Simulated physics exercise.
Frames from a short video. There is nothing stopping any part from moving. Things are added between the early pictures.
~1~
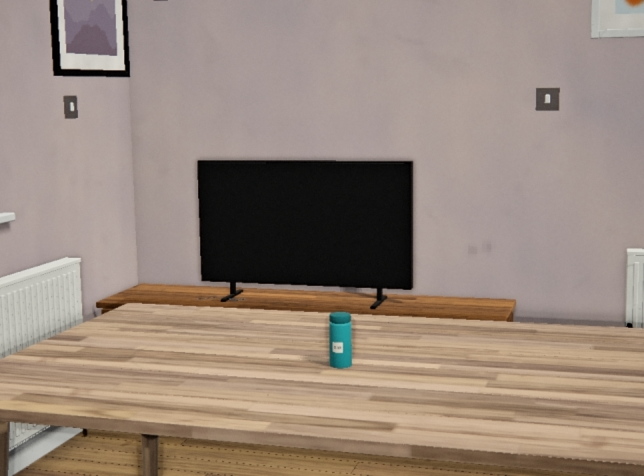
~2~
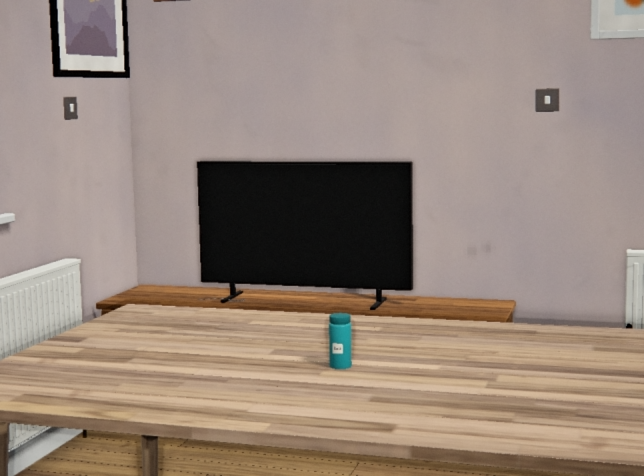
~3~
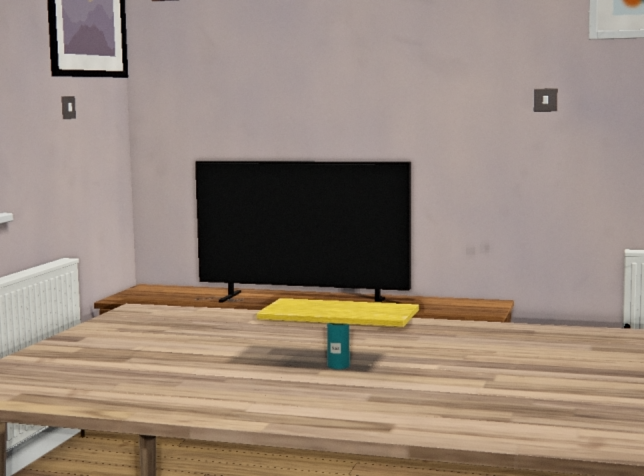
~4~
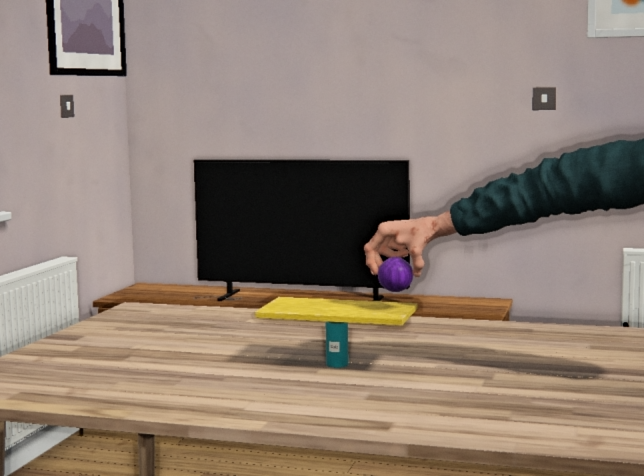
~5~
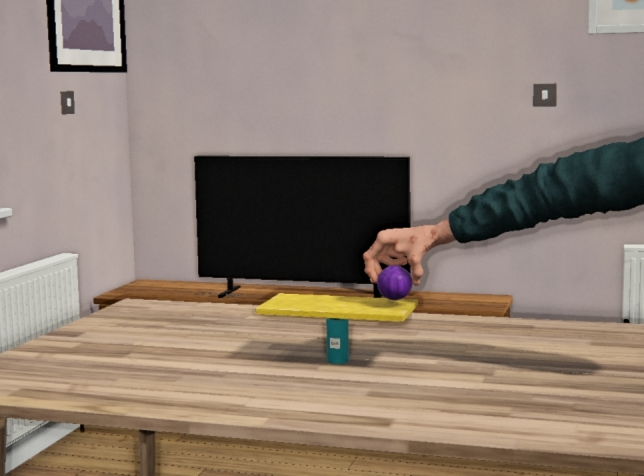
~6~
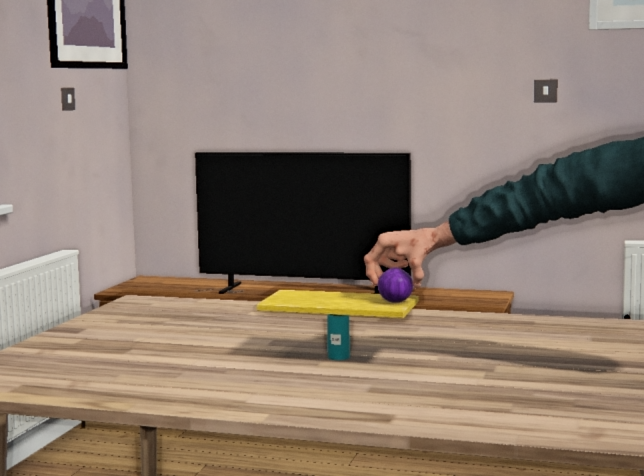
In a room with a television, a teal container stood on a wooden table, a yellow board appeared balanced on top, and a hand lowered a purple onion onto the board's right side, still holding it.
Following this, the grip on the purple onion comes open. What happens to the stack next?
The stack tumbles over.
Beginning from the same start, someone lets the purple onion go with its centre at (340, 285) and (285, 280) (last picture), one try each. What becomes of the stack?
Case A: It survives; case B: It caves in.
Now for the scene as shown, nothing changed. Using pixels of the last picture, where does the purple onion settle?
It ends near (463, 348).
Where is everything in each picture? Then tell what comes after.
The last thing is not in view yet, in the first frame.
The last thing is not in view yet, in the second frame.
The last thing is not in view yet; yellow board (338, 312), in the third frame.
Coming down; purple onion (395, 274); yellow board (337, 310), in the fourth frame.
Coming down; purple onion (395, 282); yellow board (338, 307), in the fifth frame.
Set down, still held; purple onion (395, 285); yellow board (339, 303), in the sixth frame.
Then, 0.40 s past the last view, purple onion now fallen; yellow board rocked 49° from its first pose.
Then, 0.60 s past the last view, yellow board now fallen; turquoise shaker displaced about its own width.
Finally, fallen, purple onion and yellow board; moved from the start, turquoise shaker. Final places as the last picture's camera would see them, purple onion near (463, 348). The stack comes apart.
